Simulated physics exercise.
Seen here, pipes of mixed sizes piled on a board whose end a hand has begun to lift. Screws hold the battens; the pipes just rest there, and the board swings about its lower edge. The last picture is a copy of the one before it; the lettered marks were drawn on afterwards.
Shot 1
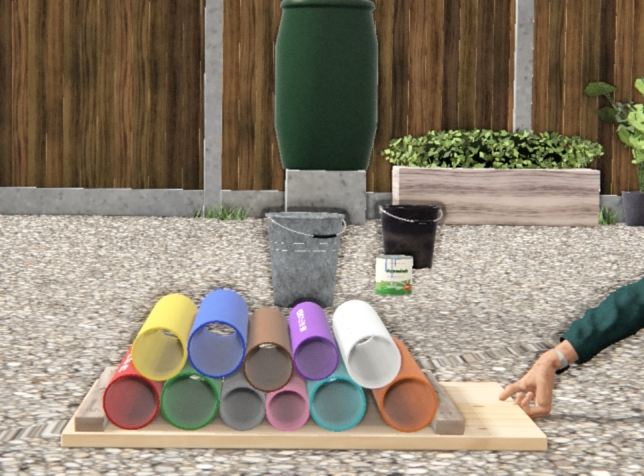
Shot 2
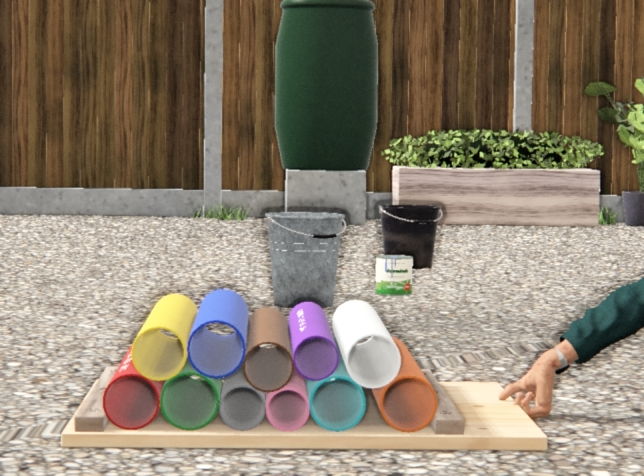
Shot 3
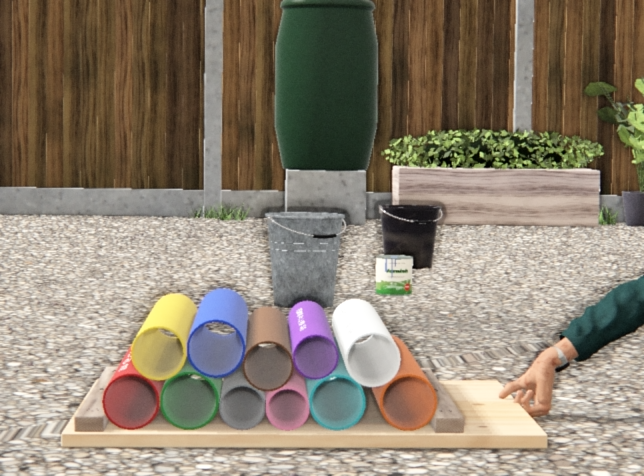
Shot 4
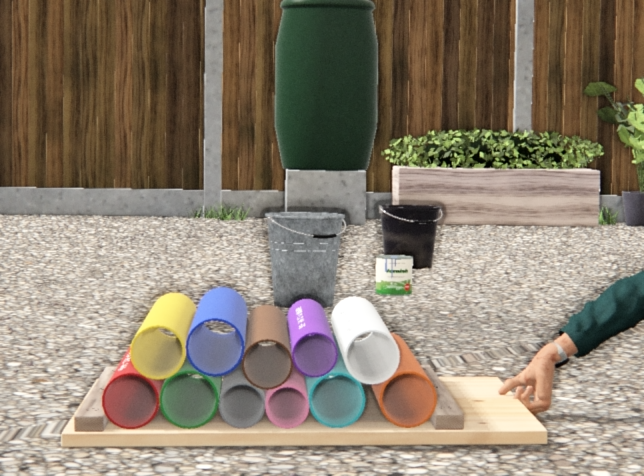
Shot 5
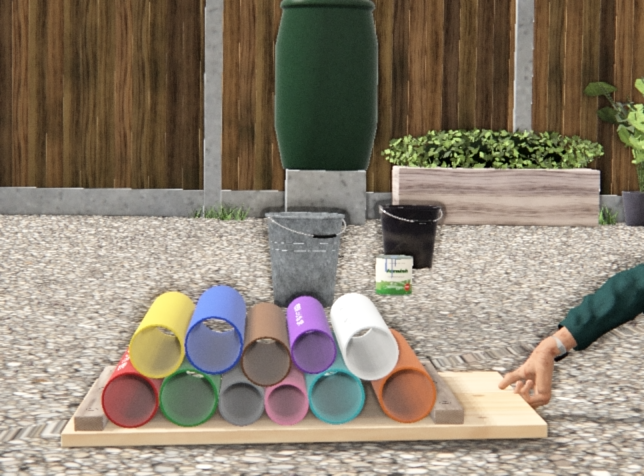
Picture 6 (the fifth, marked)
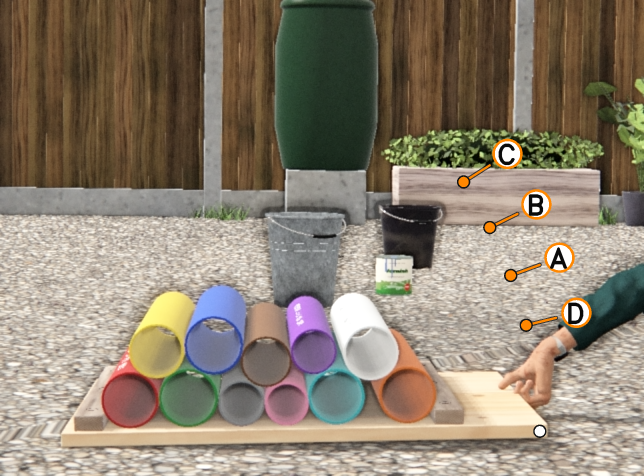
At first, colourful pipes sit in two rows between blocks on a wooden board over gravel, with a hand at the board's right end. The hand then raises that end very slightly, tilting the board a little toward the left, while the pipes stay stacked with barely any visible shift.
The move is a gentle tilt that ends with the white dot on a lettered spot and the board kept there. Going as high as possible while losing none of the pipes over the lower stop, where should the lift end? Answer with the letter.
Up to A.
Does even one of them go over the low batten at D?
At D: No.
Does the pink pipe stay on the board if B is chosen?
Yes, with B.
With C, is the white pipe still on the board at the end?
The white pipe: No.
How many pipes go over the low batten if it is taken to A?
With A, none.
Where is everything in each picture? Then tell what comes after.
Pink pipe (288, 410); turquoise pipe (337, 404); orange pipe (409, 404), in the first frame.
Orange pipe (409, 404); brown pipe (269, 367), in the second frame.
Board (302, 403); turquoise pipe (337, 403); orange pipe (408, 402); red pipe (131, 401), in the third frame.
Board (302, 402); red pipe (131, 401); green pipe (189, 400), in the fourth frame.
Board (302, 398); red pipe (130, 400); green pipe (189, 398), in the fifth frame.
On the marked copy, A at (511, 276); B at (490, 227); C at (464, 182); D at (526, 325); the white dot at (540, 431).
Following A. Soon after the start, board at 14°.
Later, board at 21°.
In the end, board at 21°, none over the low batten.
As for the rest, B four over the low batten (brown, purple, blue, yellow); C five over the low batten; D none over the low batten.
